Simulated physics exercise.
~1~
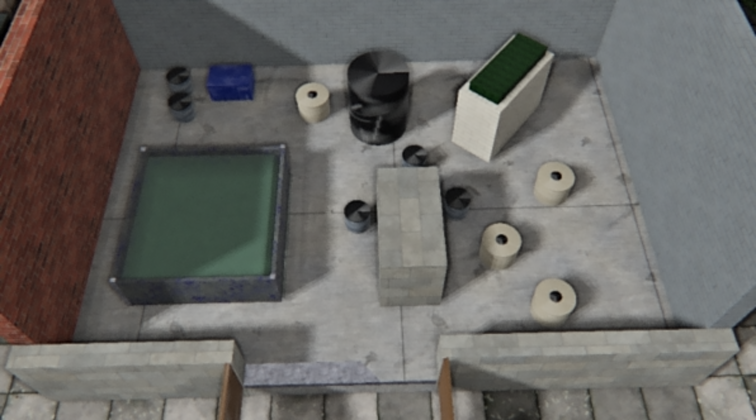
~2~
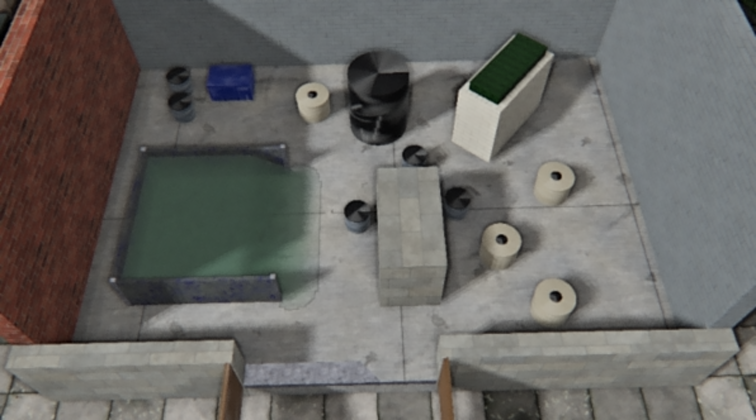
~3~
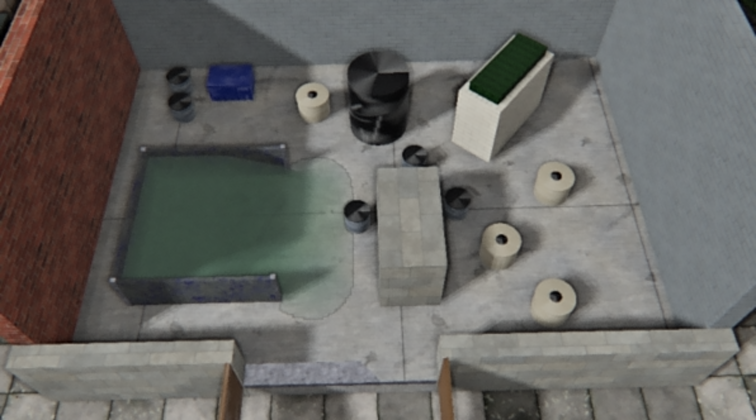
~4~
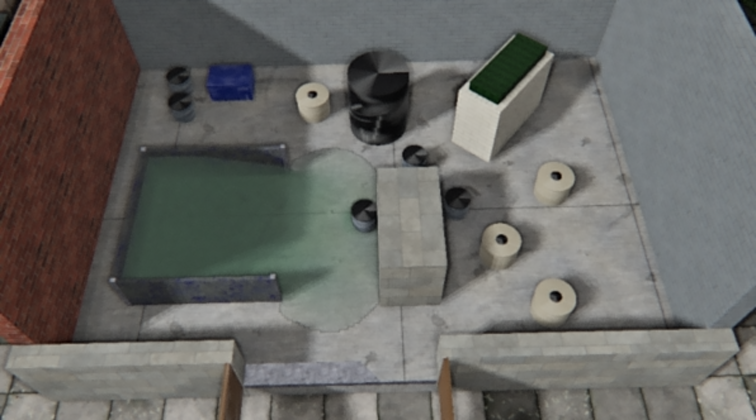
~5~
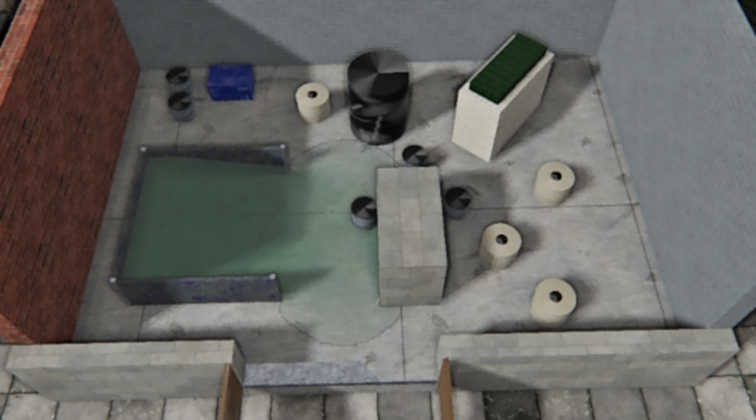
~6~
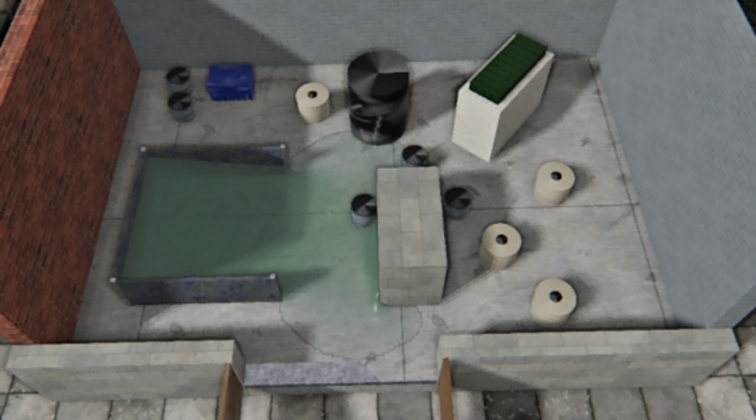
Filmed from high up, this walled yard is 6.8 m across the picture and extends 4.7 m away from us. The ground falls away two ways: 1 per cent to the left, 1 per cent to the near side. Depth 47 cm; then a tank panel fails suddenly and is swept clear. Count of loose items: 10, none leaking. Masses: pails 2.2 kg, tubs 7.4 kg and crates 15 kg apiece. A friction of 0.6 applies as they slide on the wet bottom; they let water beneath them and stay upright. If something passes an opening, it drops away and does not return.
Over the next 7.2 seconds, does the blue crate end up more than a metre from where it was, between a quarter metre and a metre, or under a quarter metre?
It remains close to its start.
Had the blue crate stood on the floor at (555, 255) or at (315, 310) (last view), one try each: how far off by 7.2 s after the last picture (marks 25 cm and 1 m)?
In that order: It hardly budges; it goes a long way.
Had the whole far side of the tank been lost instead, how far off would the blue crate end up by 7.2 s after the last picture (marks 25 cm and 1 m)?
I'd expect the blue crate to have ended up far off.
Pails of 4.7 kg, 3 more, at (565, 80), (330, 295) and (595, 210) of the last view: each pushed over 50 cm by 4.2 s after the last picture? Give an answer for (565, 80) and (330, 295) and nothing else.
One by one: Within it, then beyond it.
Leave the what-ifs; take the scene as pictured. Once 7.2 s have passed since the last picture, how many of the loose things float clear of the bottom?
Of them, 7.
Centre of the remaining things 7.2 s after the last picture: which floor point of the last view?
That lands at roughly (386, 210).
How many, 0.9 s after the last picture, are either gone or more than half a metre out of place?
By that point, 3.
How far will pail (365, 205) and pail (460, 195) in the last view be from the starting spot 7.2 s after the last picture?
First 350 cm, then 200 cm.
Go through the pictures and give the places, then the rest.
The first picture shows the blue crate at (230, 75) rests on the ground; water covers 3.1 m2; 0 of 10 have shifted.
The second picture shows the blue crate at (230, 75) rests on the ground; 3.8 m2 under water; 0 of 10 have shifted.
The third picture shows the blue crate at (230, 75), on the bottom; water covers 4.9 m2; 0 of 10 have shifted.
The fourth picture shows the blue crate at (230, 75) rests on the ground; water covers 5.9 m2; 1 of 10 have shifted.
The fifth picture shows the blue crate at (230, 75), on the bottom; 6.7 m2 under water; 1 of 10 have shifted.
The sixth picture shows the blue crate at (230, 75), on the bottom; 7.5 m2 under water; 1 of 10 have shifted.
Then, 0.9 s after the last picture the blue crate is near (230, 75), 0.0 m from its start, aground; 0 of 10 are out; 2 afloat.
Then, 2.8 s after the last picture the blue crate is near (230, 75), 0.0 m from its start, aground; 0 of 10 are out; 3 afloat.
Then, 4.8 s after the last picture the blue crate is near (230, 75), 0.0 m from its start, aground; 0 of 10 are out; 5 afloat.
Then, 7.2 s after the last picture the blue crate is near (230, 75), 0.0 m from its start, aground; 0 of 10 are out; 7 afloat.
